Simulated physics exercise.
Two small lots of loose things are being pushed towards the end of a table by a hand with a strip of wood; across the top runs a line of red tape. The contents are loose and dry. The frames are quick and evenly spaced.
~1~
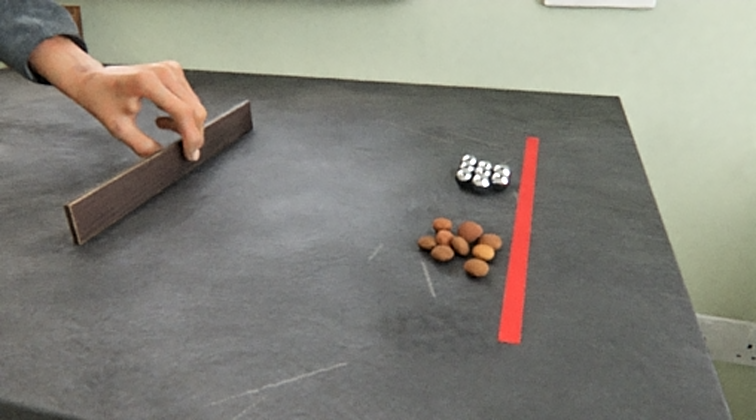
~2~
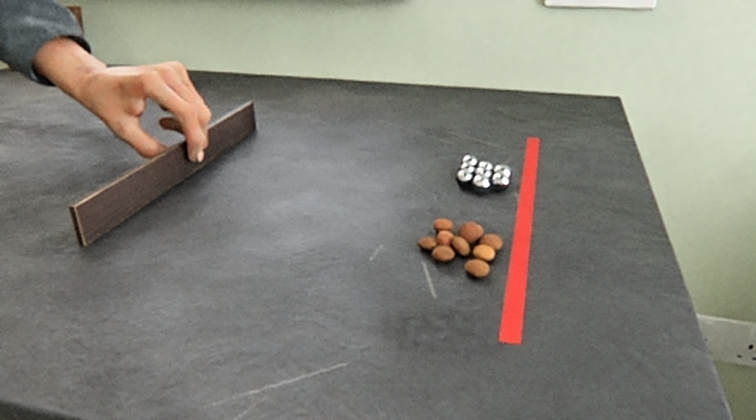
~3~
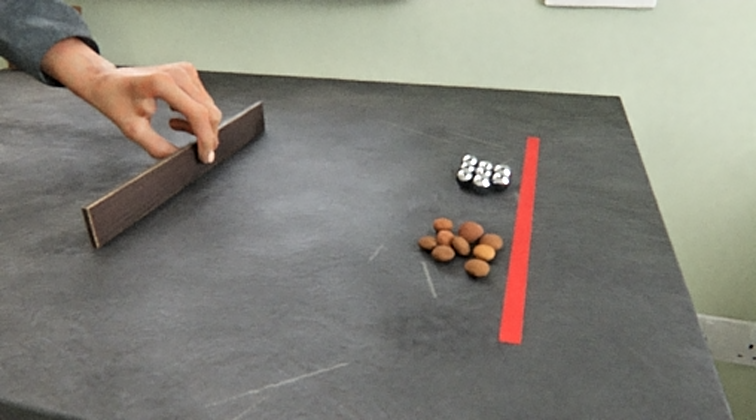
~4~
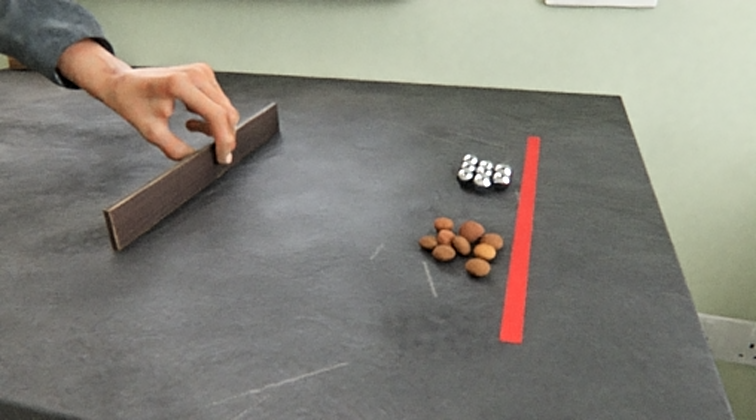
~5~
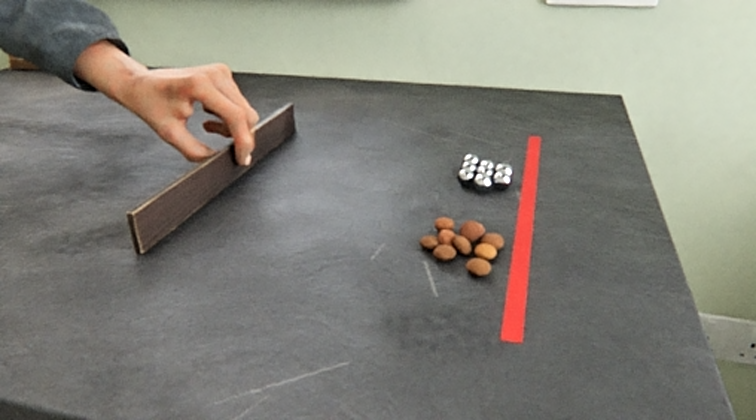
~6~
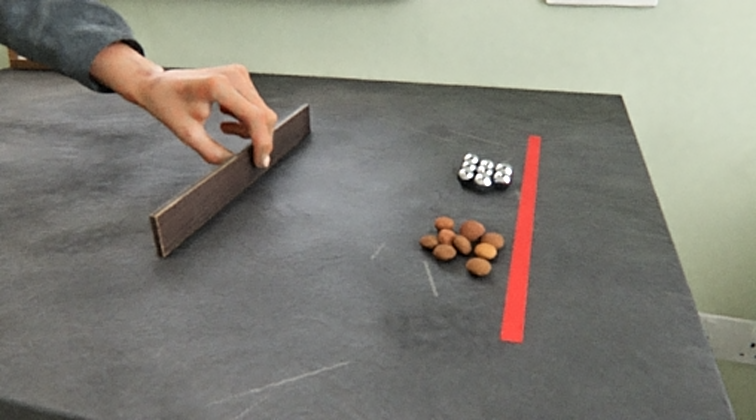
On a dark tabletop, a hand slid an upright strip of wood slowly to the right, towards a clump of brown kibble and some small silvery balls that stayed still beside the red tape.
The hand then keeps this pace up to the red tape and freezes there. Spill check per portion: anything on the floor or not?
Outcome: The near portion ends up fully on; the far portion ends up partly off.
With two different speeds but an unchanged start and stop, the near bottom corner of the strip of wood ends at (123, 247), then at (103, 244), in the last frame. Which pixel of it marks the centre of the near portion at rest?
Lab note: Resting centre close to (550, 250), then close to (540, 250).
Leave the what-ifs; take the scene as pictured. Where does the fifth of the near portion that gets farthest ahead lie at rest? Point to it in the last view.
About (586, 252).
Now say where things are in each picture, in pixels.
Strip of wood (89, 212), at rest; red tape (532, 144), well back from the edge; edge at (667, 229); near portion (461, 246), a few bits of dog kibble; far portion (483, 176), a few steel balls, in the first frame.
Strip of wood (94, 213); far portion (483, 176), in the second frame.
Strip of wood (107, 215); near portion (461, 246), in the third frame.
Strip of wood (127, 217); far portion (484, 175), in the fourth frame.
Strip of wood (150, 220); near portion (463, 246), in the fifth frame.
Strip of wood (172, 223); red tape (535, 142); edge at (670, 228); near portion (463, 245); far portion (485, 175), in the sixth frame.
Then, 0.42 s later than the last frame, strip of wood still moving, near (391, 161); near portion all on the table, its front near (491, 241); far portion all on the table, its front near (502, 180).
Then, 0.86 s later than the last frame, strip of wood stopped at the red tape; near portion all on the table, its front near (587, 279); far portion all on the table, its front near (601, 174).
Then, 1.14 s later than the last frame, strip of wood stopped at the red tape; near portion all on the table, its front near (592, 280); far portion about a tenth over the edge.
When it is over, strip of wood stopped at the red tape; near portion all on the table, its front near (592, 280); far portion every one over the edge.
